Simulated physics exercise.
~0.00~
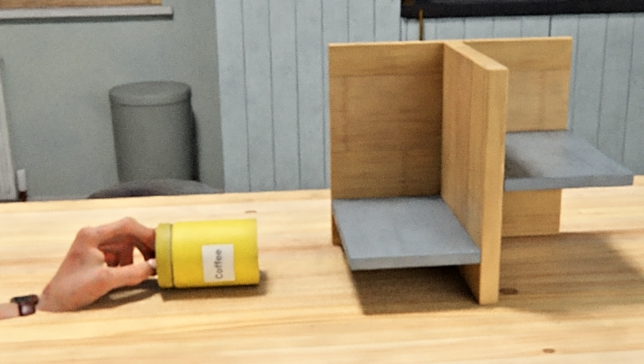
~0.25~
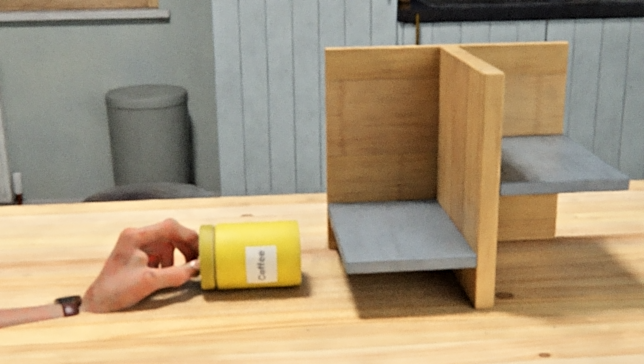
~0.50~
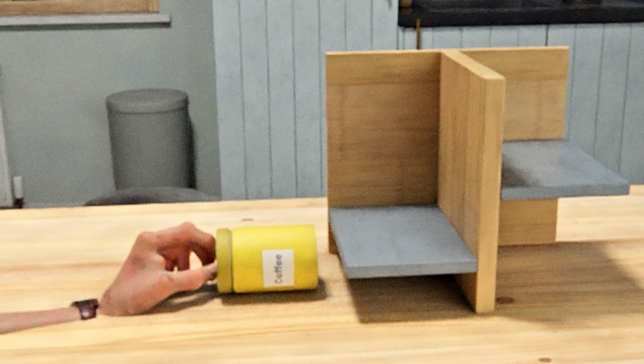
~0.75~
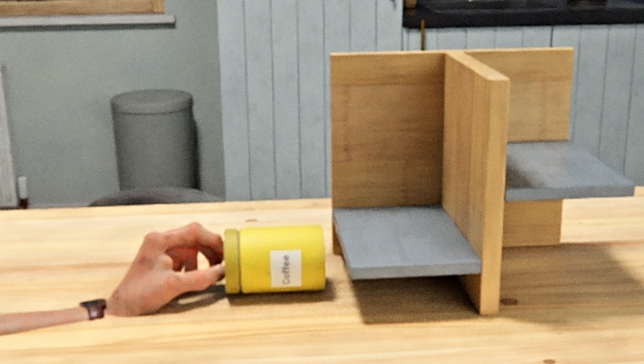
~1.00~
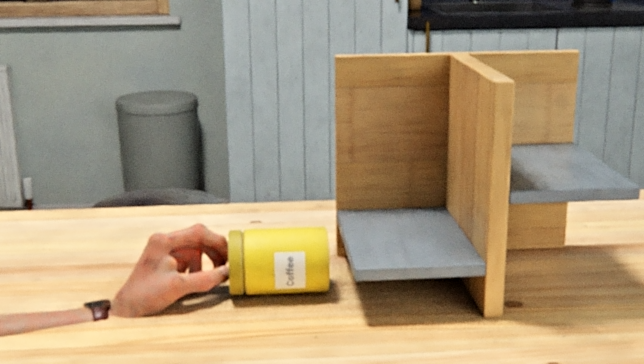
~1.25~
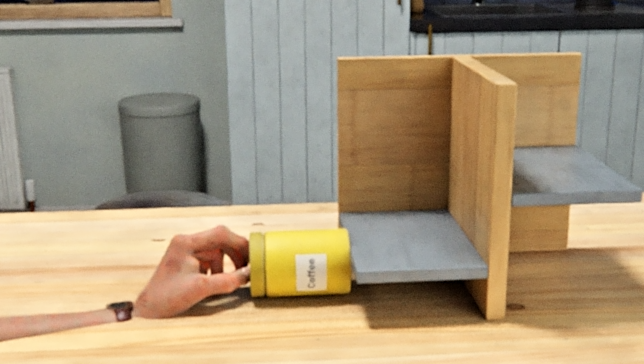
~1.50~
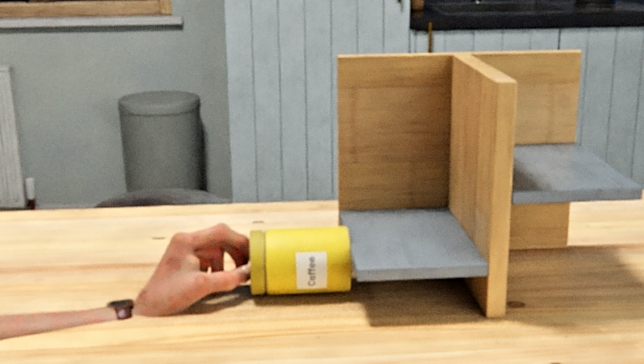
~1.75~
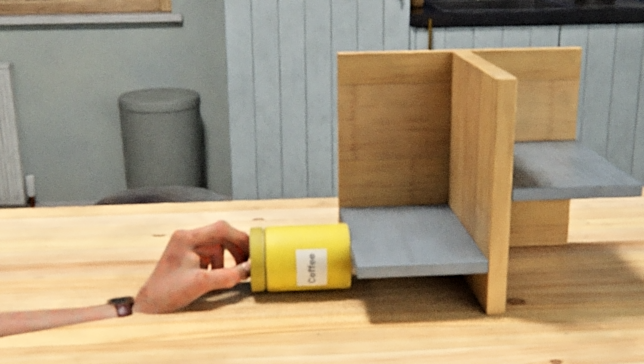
A yellow jar labelled "Coffee" lies on its side on a wooden table, its lid end held by a hand reaching in from the left. To the right stands a wooden stand with upright panels and two grey shelves, the nearer one low over the tabletop. The hand pushes the jar to the right, quickly at first and then in smaller shifts, toward the low shelf. After a last short slide, the jar reaches the shelf's left edge. It stops there without passing underneath, and the hand stays at its lid.
